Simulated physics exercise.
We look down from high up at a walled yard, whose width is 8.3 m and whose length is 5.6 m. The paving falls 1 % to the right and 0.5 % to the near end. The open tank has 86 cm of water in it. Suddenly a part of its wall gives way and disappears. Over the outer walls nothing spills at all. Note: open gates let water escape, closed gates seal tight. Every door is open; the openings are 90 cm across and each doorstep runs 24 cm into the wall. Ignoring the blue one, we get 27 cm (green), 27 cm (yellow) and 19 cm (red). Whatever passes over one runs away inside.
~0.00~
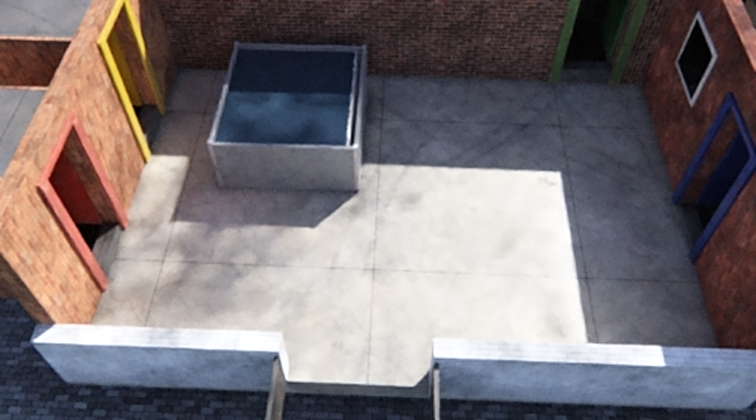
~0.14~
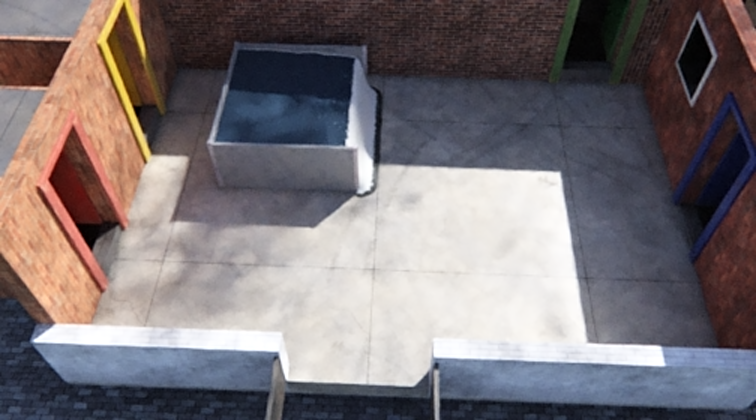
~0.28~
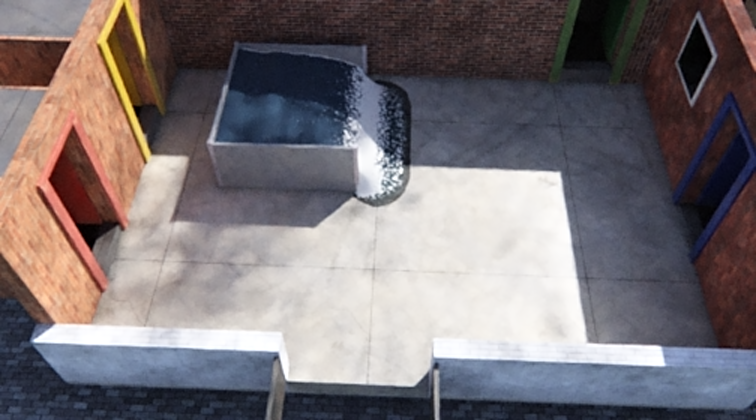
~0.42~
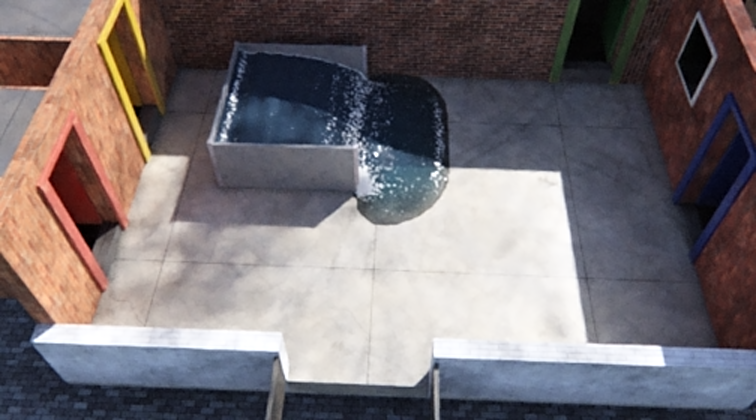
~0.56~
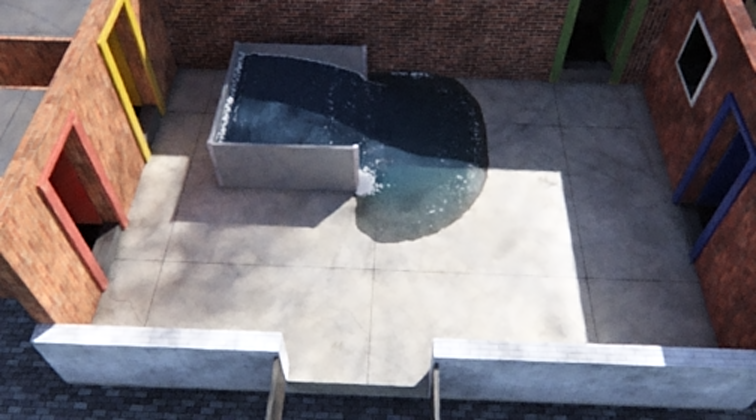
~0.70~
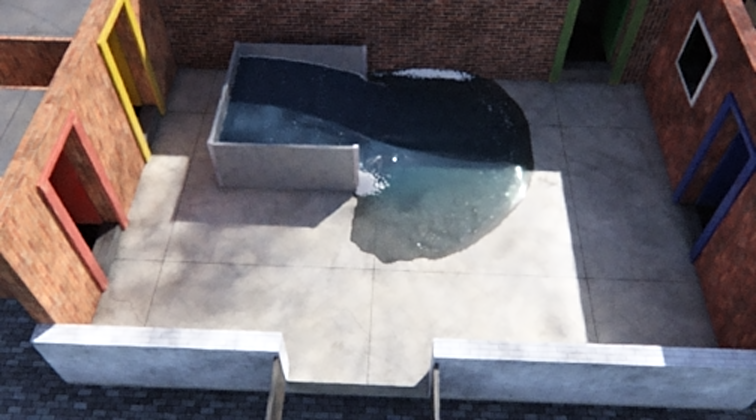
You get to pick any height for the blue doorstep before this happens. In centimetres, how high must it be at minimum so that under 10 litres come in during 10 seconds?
At least 29 cm or so.
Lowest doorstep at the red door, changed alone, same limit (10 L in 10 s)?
At red, roughly 11.0 cm.
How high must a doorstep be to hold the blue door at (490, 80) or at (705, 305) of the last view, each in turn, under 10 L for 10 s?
In turn: About 14.5 cm, about 27 cm.
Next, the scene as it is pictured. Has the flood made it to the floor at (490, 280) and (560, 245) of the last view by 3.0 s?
First soaked, then soaked.
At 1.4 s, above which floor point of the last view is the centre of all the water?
The water's centre is at about (405, 140).
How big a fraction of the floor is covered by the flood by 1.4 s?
Roughly 45 percent.
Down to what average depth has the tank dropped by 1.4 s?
Around 38 cm deep on average.
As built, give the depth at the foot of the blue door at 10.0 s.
Lab note: Depth approx. 11.5 cm.
After 1.4 s water covers 45 % of the floor, deepest (40 cm) near (661, 152); 2 cm at the blue door, 0 litres in over its 8 cm doorstep.
After 3.0 s water covers 60 % of the floor, deepest (43 cm) near (724, 368); 26 cm at the blue door, 163 litres in over its 8 cm doorstep.
After 10.0 s water covers 100 % of the floor, deepest (14 cm) near (185, 333); 11 cm at the blue door, 346 litres in over its 8 cm doorstep.
At the blue door as built, the water arrived by 1.4 s and peaked near 28 cm at 2.4 s.
Run again over the same 10 s with other heights there, 44 litres in over 23 cm, 0 litres over 36 cm. The limit of 10 litres is kept from about 29 cm up.
